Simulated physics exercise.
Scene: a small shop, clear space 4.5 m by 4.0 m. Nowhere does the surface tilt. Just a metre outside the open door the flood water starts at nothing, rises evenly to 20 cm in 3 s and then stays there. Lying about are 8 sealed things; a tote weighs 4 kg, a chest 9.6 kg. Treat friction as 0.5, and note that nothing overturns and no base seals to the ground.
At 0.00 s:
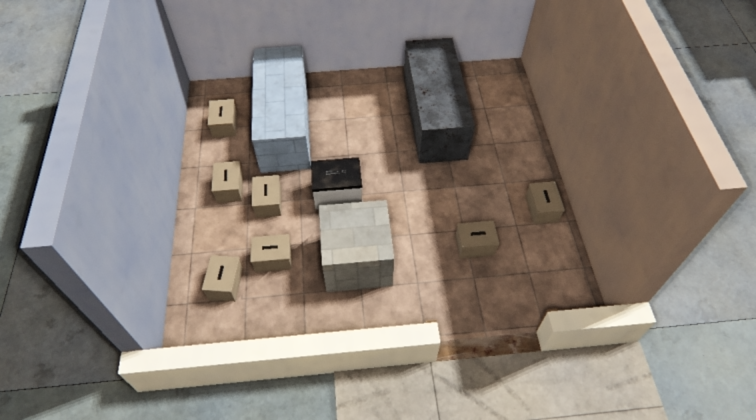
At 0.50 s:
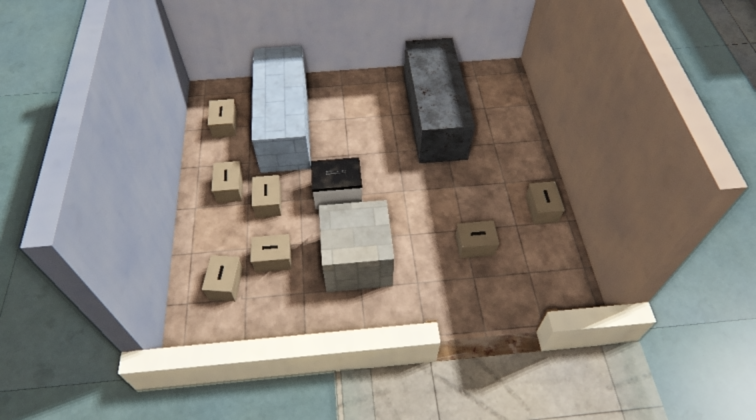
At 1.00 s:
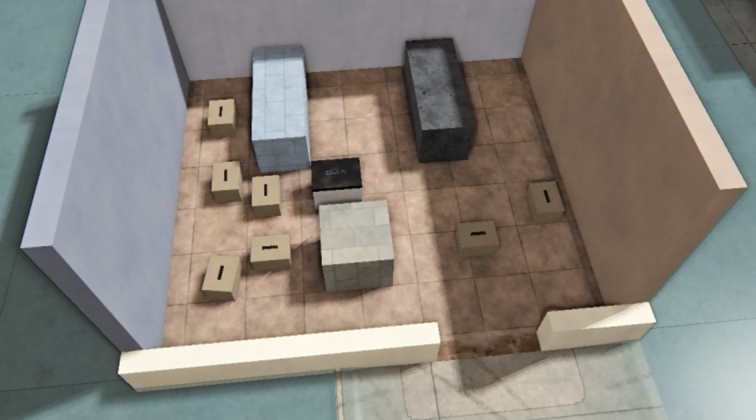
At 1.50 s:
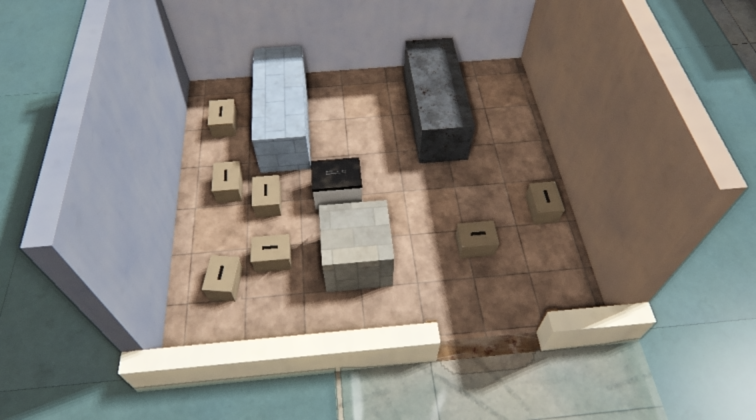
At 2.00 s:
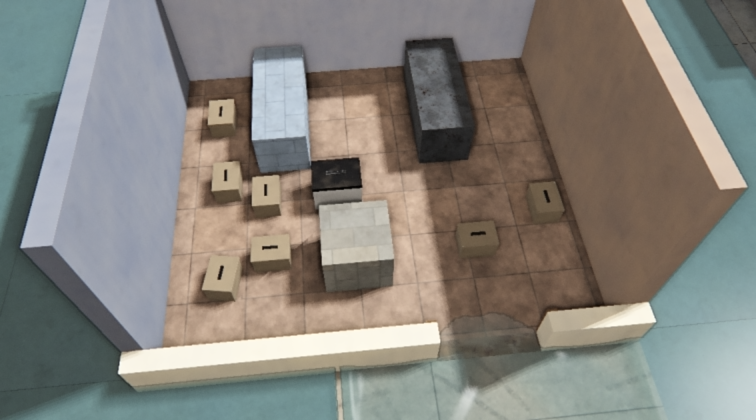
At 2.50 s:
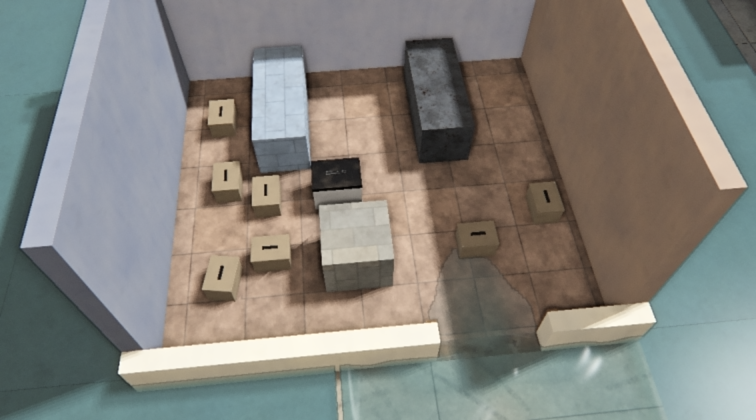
Small shop with boxes and blocks standing still as water spreads outside, then enters through the front gap across the tiled floor.
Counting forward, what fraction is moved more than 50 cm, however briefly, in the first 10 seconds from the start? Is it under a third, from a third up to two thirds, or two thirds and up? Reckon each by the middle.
The moved part is smaller than a third.
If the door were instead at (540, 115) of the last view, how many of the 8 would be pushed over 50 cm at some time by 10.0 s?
2.
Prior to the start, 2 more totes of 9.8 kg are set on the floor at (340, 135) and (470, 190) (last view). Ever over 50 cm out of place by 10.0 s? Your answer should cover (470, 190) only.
Here it's too far.
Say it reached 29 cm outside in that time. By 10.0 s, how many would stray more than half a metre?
In that case the number is 3.
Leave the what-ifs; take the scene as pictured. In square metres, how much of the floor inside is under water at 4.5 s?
My estimate is roughly 7.5 m2.
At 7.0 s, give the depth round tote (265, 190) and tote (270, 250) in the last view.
I'd estimate 0 cm for the first and 1 cm for the second.
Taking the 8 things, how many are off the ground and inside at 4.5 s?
The number is 2.
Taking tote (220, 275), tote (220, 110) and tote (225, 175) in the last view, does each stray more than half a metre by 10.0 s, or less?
Same order as the question: Smaller, smaller, smaller.
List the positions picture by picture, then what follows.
In the first frame, a tote at (226, 176) rests on the ground; a tote at (221, 112) rests on the ground; 0.0 m2 under water; 0 of 8 have shifted.
In the second frame, a tote at (226, 176) rests on the ground; a tote at (221, 112) rests on the ground; 0.0 m2 under water; 0 of 8 have shifted.
In the third frame, a tote at (226, 176) rests on the ground; a tote at (221, 112) rests on the ground; water covers 0.0 m2; 0 of 8 have shifted.
In the fourth frame, a tote at (226, 176), on the bottom; a tote at (221, 112) rests on the ground; water covers 0.0 m2; 0 of 8 have shifted.
In the fifth frame, a tote at (226, 176), on the bottom; a tote at (221, 112) rests on the ground; 0.1 m2 under water; 0 of 8 have shifted.
In the sixth frame, a tote at (226, 176), on the bottom; a tote at (221, 112), on the bottom; water covers 0.7 m2; 0 of 8 have shifted.
After 3.5 s 1 of 8 are over 50 cm from their spots; 0 afloat.
After 4.5 s 1 of 8 are over 50 cm from their spots; 2 afloat.
After 7.0 s 2 of 8 are over 50 cm from their spots; 2 afloat.
After 10.0 s 2 of 8 are over 50 cm from their spots, and 2 have been at some point; 2 afloat.
